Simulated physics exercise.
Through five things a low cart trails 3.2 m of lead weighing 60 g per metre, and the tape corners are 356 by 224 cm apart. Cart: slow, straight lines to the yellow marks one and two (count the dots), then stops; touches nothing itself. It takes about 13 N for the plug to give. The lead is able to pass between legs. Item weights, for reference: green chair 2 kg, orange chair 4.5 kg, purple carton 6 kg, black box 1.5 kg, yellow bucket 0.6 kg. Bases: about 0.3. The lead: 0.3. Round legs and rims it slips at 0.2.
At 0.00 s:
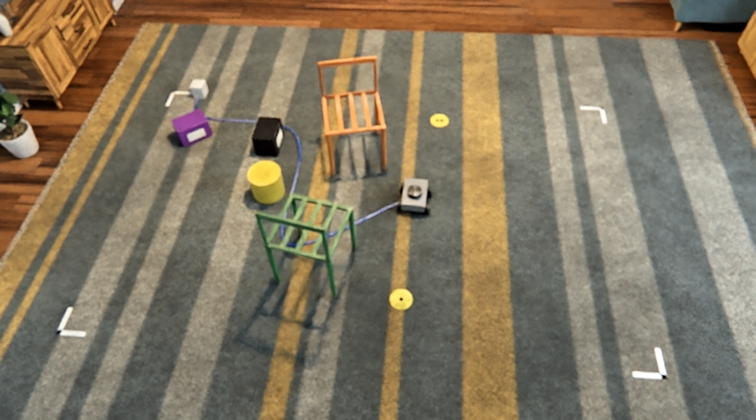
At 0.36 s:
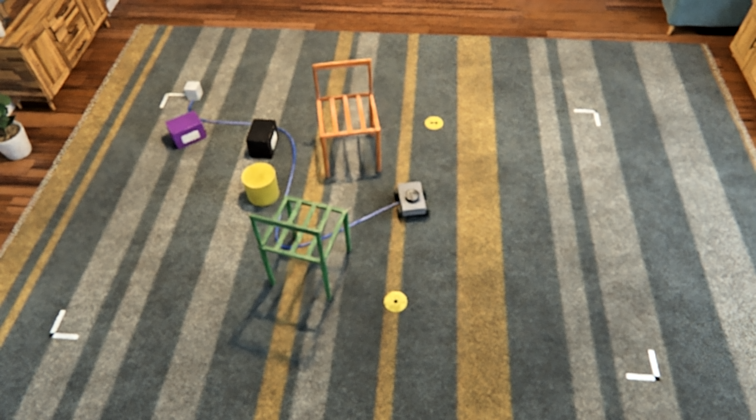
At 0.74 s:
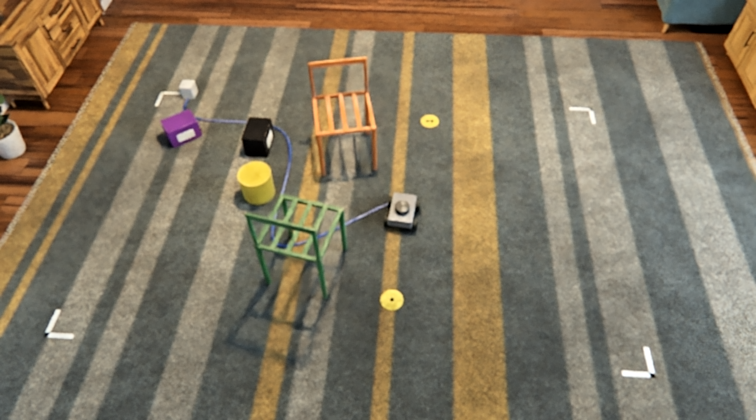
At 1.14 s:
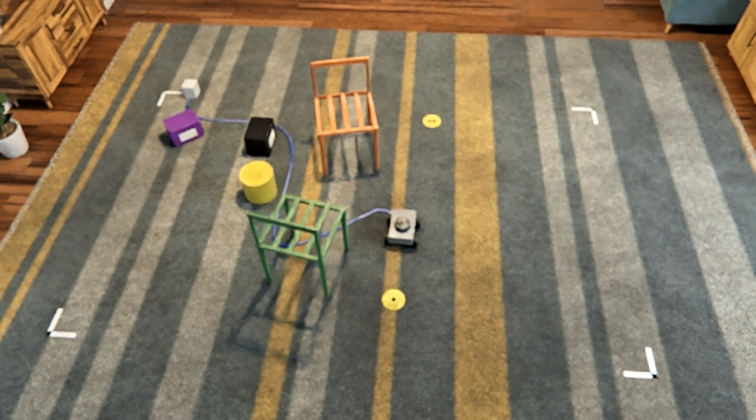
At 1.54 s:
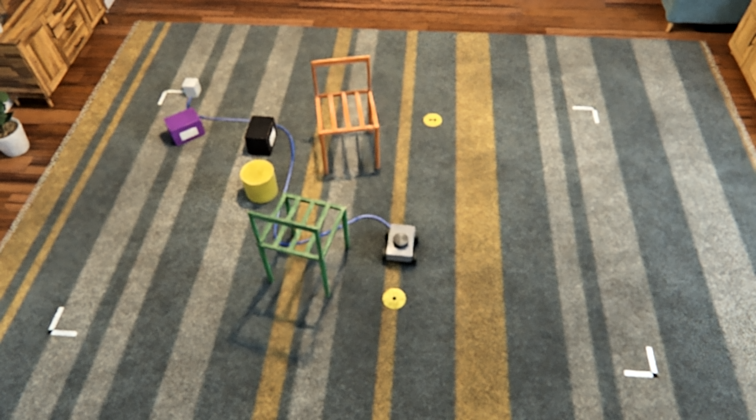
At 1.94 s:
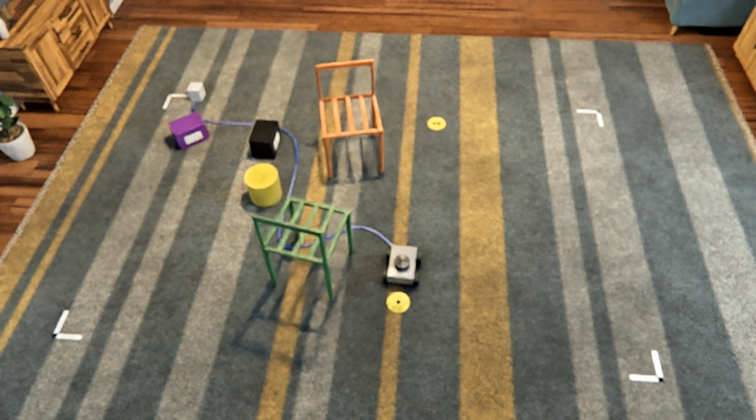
A striped grey and yellow rug on a wooden floor is seen from high above, in a view that shifts very slightly. A green chair stands near the centre with an orange chair behind it, a yellow bucket, black box and purple carton to the left, and yellow discs and white corner marks around. A small grey wheeled cart right of the green chair rolls a short way toward the viewer, its blue lead bending as it moves.
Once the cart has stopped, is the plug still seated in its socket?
Yes.
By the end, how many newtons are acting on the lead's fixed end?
About 1 N.
After 3.4 s, cart at (405, 272), lead slack at the fixed end; nothing else has moved.
After 4.8 s, cart at (417, 211), lead slack at the fixed end; nothing else has moved.
After 6.2 s, cart at (428, 160), lead slack at the fixed end; nothing else has moved.
After 7.6 s, cart at (436, 123), lead slack at the fixed end; green chair 10 cm off its start.
After 8.0 s, cart at (436, 123), lead slack at the fixed end; green chair 10 cm off its start at (314, 216).
